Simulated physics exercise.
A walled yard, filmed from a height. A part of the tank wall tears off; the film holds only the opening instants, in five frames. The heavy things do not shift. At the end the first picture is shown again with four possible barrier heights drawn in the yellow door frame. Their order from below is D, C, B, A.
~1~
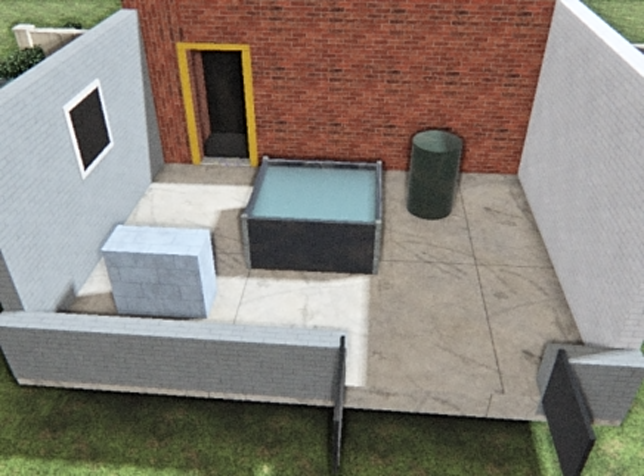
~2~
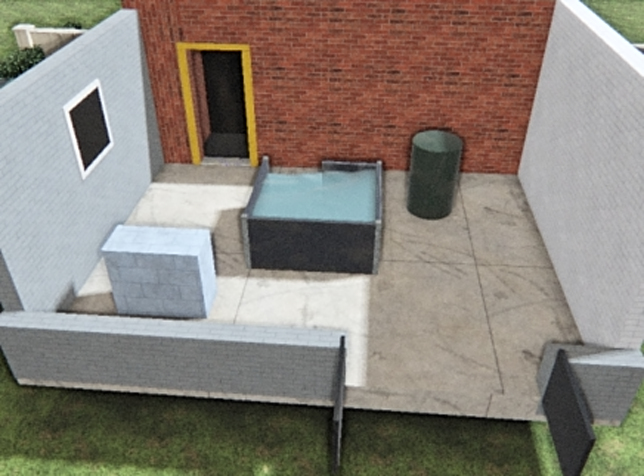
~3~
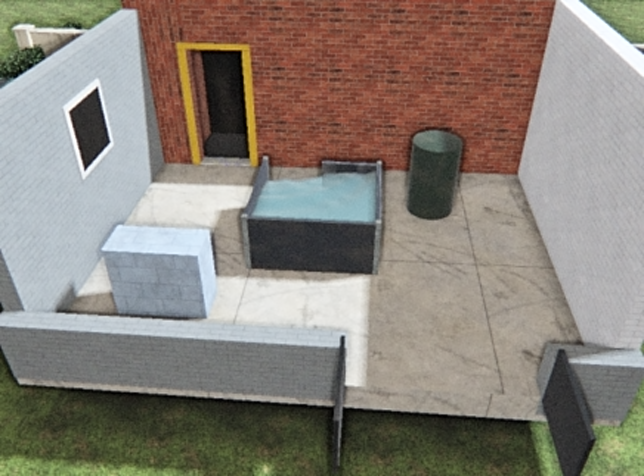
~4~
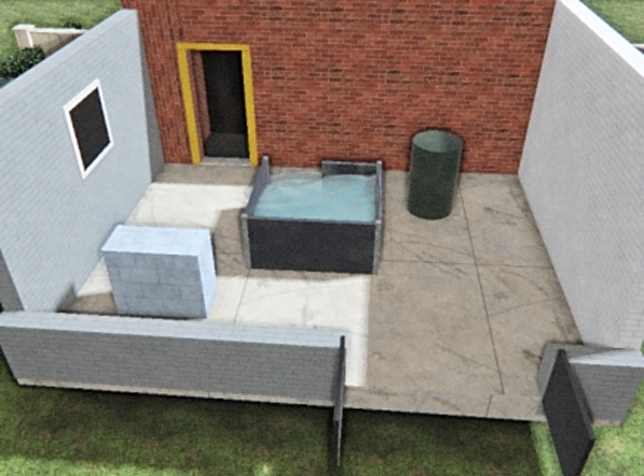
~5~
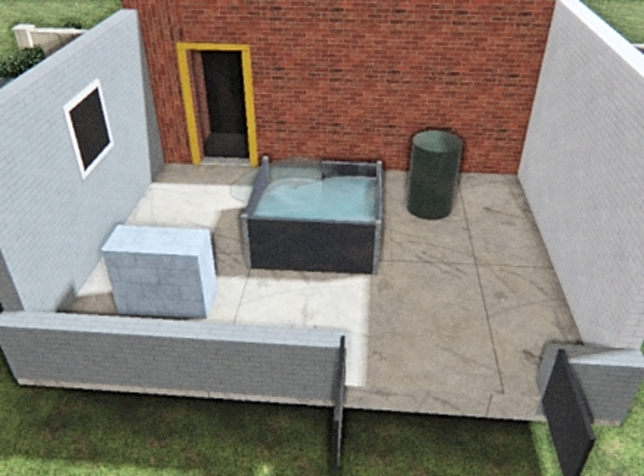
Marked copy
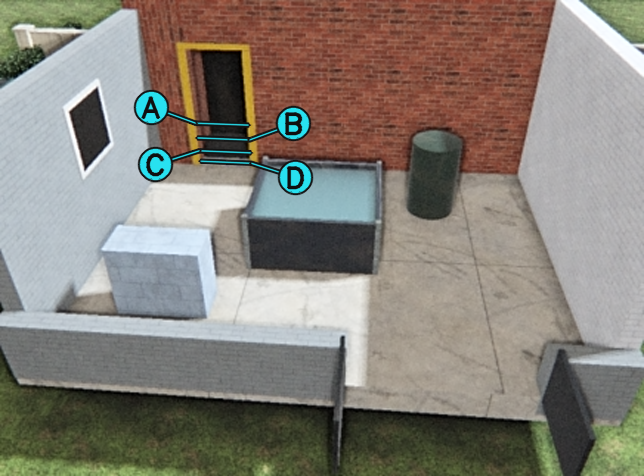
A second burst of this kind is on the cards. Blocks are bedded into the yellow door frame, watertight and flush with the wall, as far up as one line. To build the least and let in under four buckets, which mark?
Height C.
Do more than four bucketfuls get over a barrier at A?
No.
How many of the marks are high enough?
Three of the four.
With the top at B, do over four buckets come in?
No.
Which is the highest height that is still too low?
It is D.
On the marked copy, A at (221, 124); B at (223, 138); C at (224, 151); D at (226, 162); from the bottom up D, C, B, A.
With A, nothing gets over.
With B, nothing gets over.
With C, a splash gets over, under a bucket.
With D, about 10 bucketfuls get in.
